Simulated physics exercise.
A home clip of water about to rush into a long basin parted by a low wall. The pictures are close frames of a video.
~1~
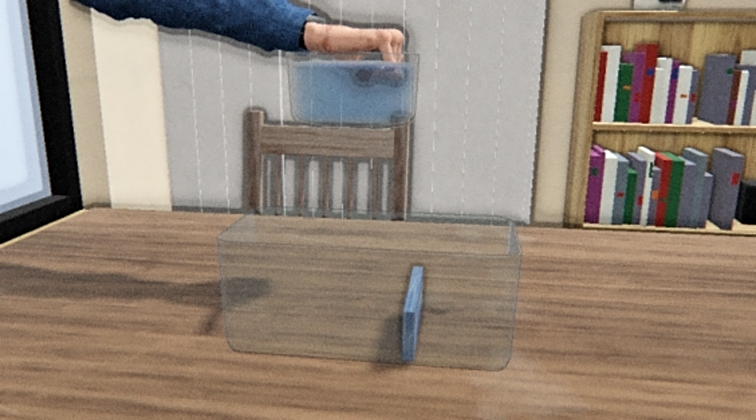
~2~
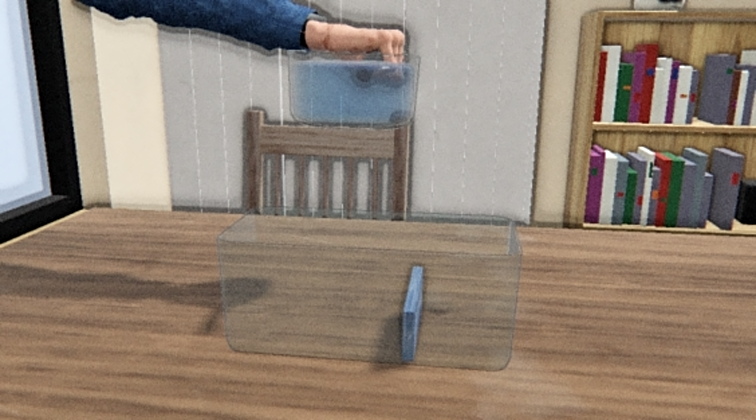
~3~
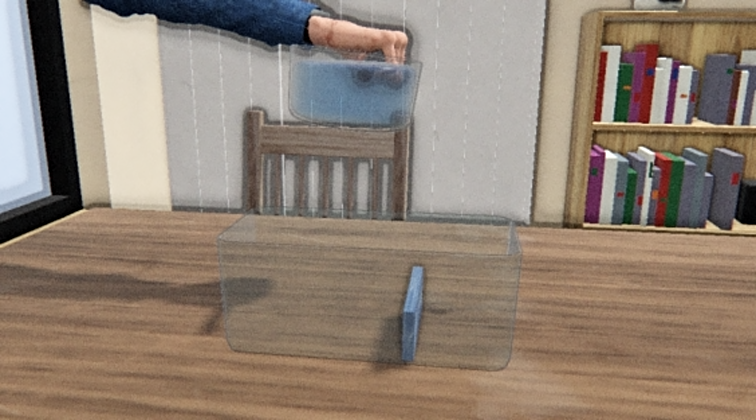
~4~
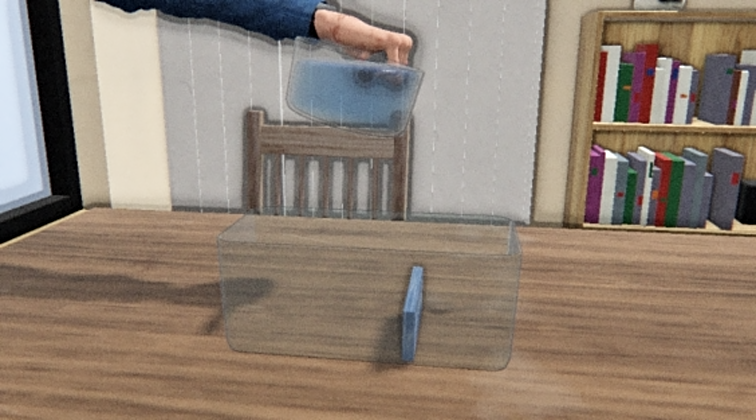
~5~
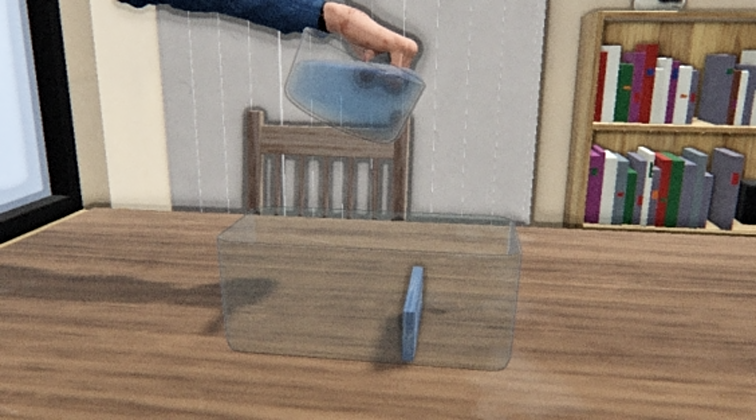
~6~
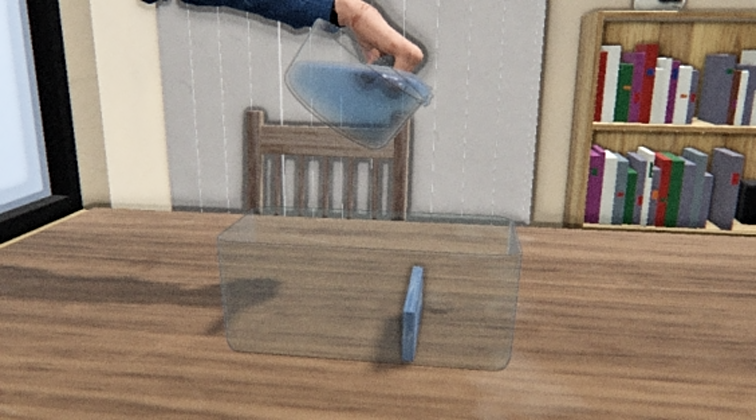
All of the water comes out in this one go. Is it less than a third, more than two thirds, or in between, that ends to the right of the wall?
It comes to over two thirds.
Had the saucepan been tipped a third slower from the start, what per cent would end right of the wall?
Close to 85 per cent.
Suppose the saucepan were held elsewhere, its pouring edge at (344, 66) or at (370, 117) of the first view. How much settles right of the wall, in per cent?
First some 15, then 25 per cent.
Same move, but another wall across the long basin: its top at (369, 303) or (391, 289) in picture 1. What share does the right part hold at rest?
First some 70, then 85 per cent.
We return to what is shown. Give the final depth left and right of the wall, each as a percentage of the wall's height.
Near 10 on the left, 80 on the right.
A moment on, the saucepan is tipped right over and 21 per cent is still to pour, 0 is left of the wall and 31 right of it.
Next, the saucepan is tipped right over and 4 per cent is still to pour, 7 is left of the wall and 78 right of it.
Then the saucepan is tipped right over and 0 per cent is still to pour, 13 is left of the wall and 81 right of it.
Later the saucepan is tipped right over and 0 per cent is still to pour, 15 is left of the wall and 81 right of it.
Finally, 16 per cent lies left of the wall, 81 right of it and 3 outside.
